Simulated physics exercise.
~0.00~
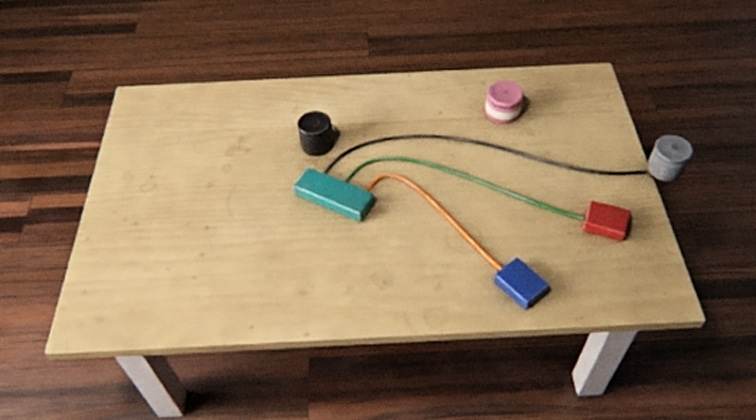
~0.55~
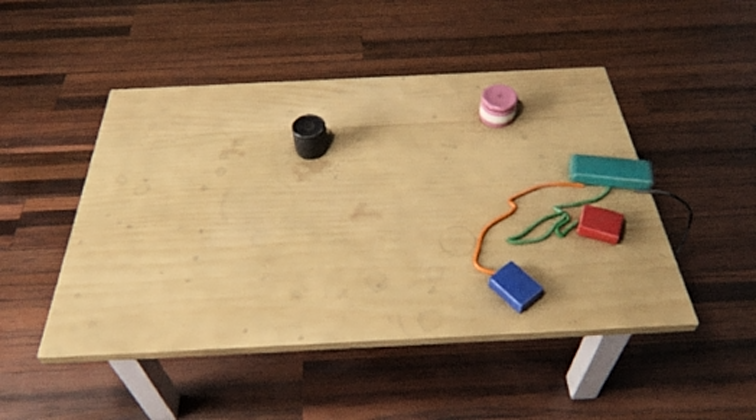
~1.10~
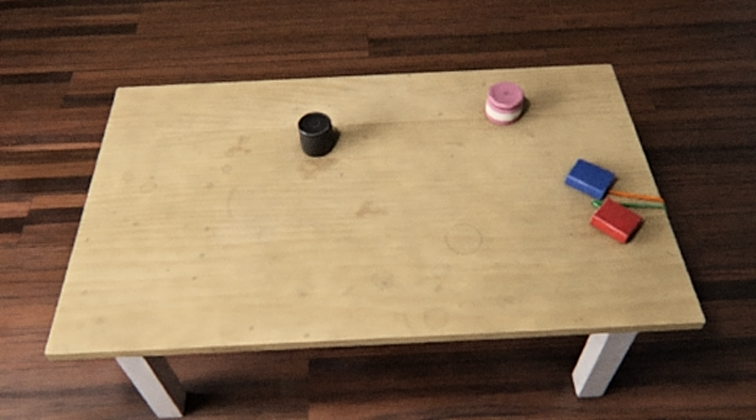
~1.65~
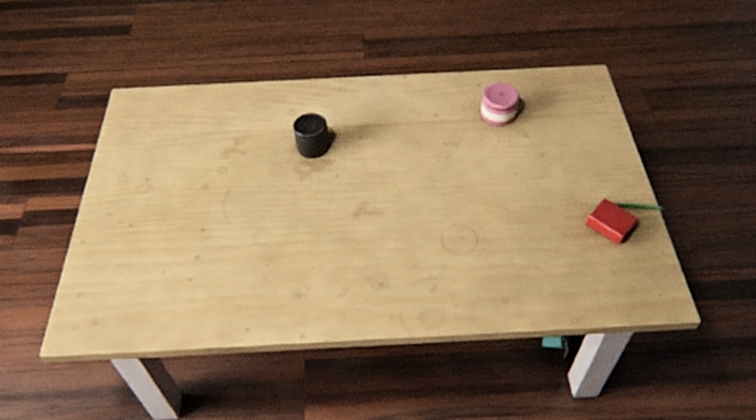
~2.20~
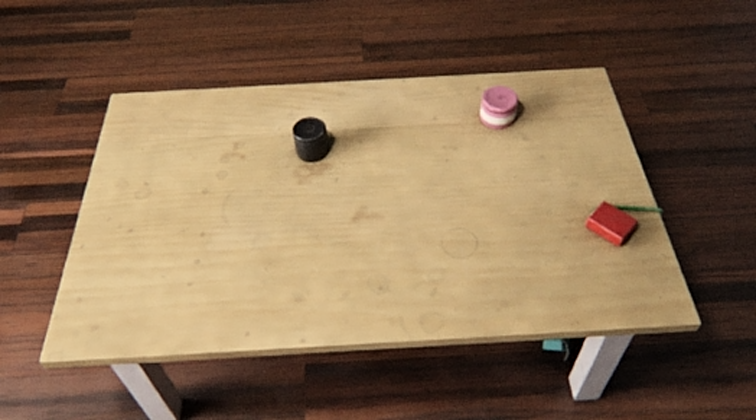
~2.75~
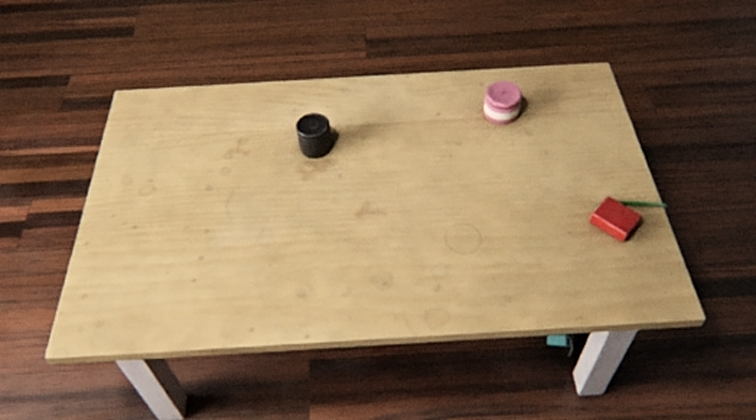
A teal power strip lies left of centre on a pale wooden table, seen from above by a slightly swaying camera, with black, green and orange cables running to a grey speaker at the right edge, a red charger and a blue reader. A black tub and pink canister stand behind. The speaker disappears from the tabletop, and the strip slides across to the right edge, then drops from view. The blue reader is drawn up beside the red charger, then it too vanishes. Finally, the charger remains near the right edge, tub and canister in place, with a bit of teal visible below the table.
